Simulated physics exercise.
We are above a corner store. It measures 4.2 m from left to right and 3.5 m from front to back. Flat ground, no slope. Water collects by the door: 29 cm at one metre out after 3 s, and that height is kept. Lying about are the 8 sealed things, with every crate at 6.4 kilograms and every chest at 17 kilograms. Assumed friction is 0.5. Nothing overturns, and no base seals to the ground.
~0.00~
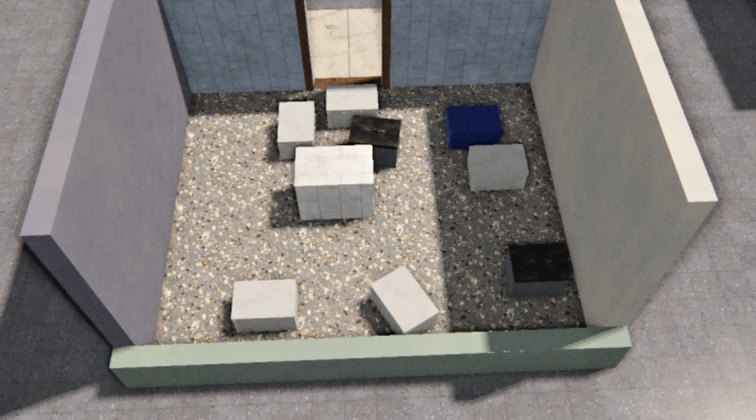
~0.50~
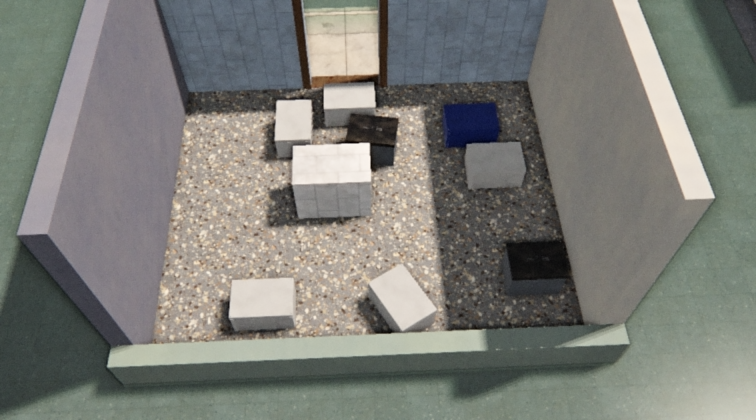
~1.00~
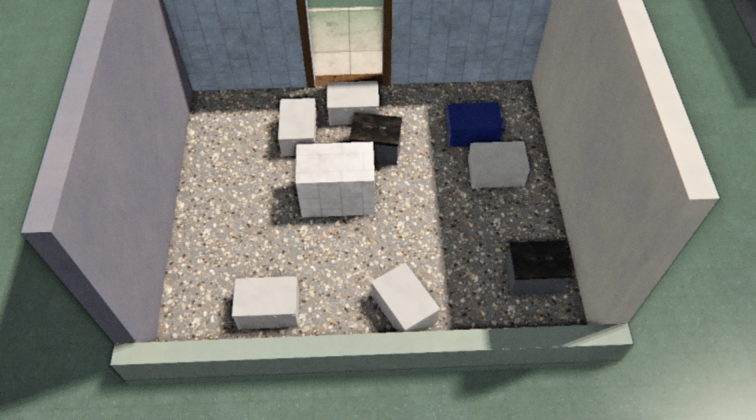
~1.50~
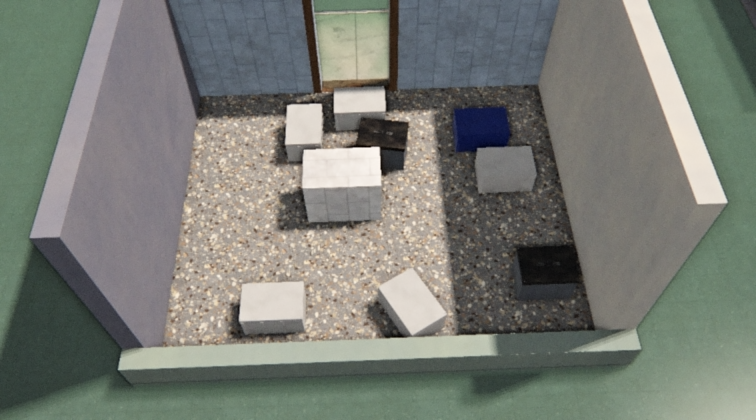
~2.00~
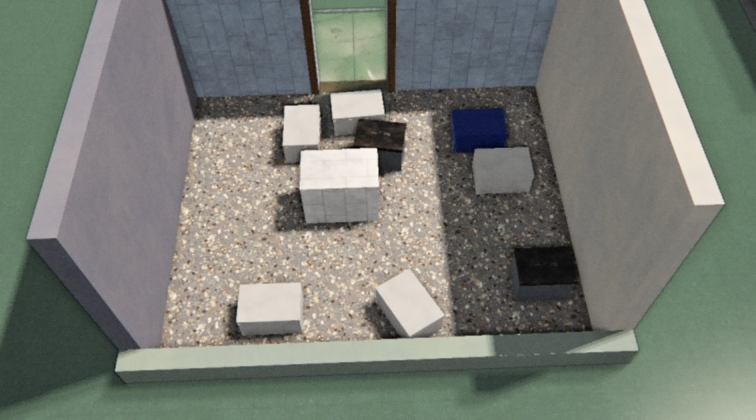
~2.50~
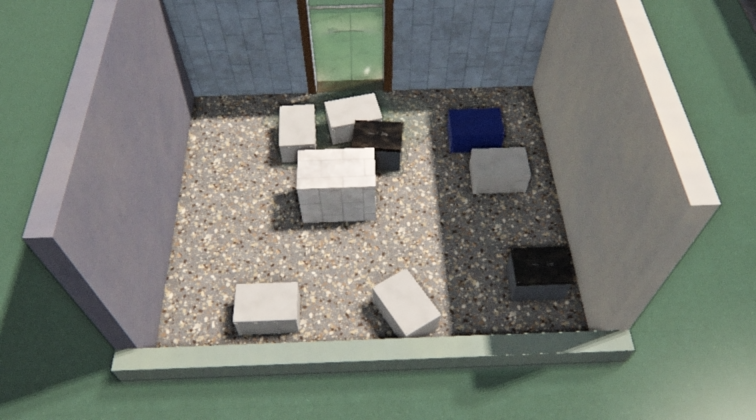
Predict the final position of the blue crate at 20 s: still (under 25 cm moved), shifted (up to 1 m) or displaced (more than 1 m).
By then it has been shoved a bit.
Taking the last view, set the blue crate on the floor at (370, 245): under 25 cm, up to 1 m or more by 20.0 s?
So it journeys a long way.
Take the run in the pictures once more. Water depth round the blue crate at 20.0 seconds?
Somewhere close to 19 cm.
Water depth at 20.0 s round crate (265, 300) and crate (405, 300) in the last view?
First about 20 cm, second about 21 cm.
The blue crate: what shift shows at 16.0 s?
Roughly 50 cm.
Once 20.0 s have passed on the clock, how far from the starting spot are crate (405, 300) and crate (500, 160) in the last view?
One is off by 140 cm, the other by 120 cm, in the order asked.
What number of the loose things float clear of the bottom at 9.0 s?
At that point I count 8.
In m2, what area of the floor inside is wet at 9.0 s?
My estimate is roughly 15 m2.
After 4.0 s the blue crate is near (515, 117), 0.5 m from its start, aground; 1 afloat.
After 9.0 s the blue crate is near (427, 115), 0.6 m from its start, afloat; 8 afloat.
After 16.0 s the blue crate is near (504, 93), 0.5 m from its start, afloat; 8 afloat.
After 20.0 s the blue crate is near (492, 88), 0.4 m from its start, afloat; 8 afloat.
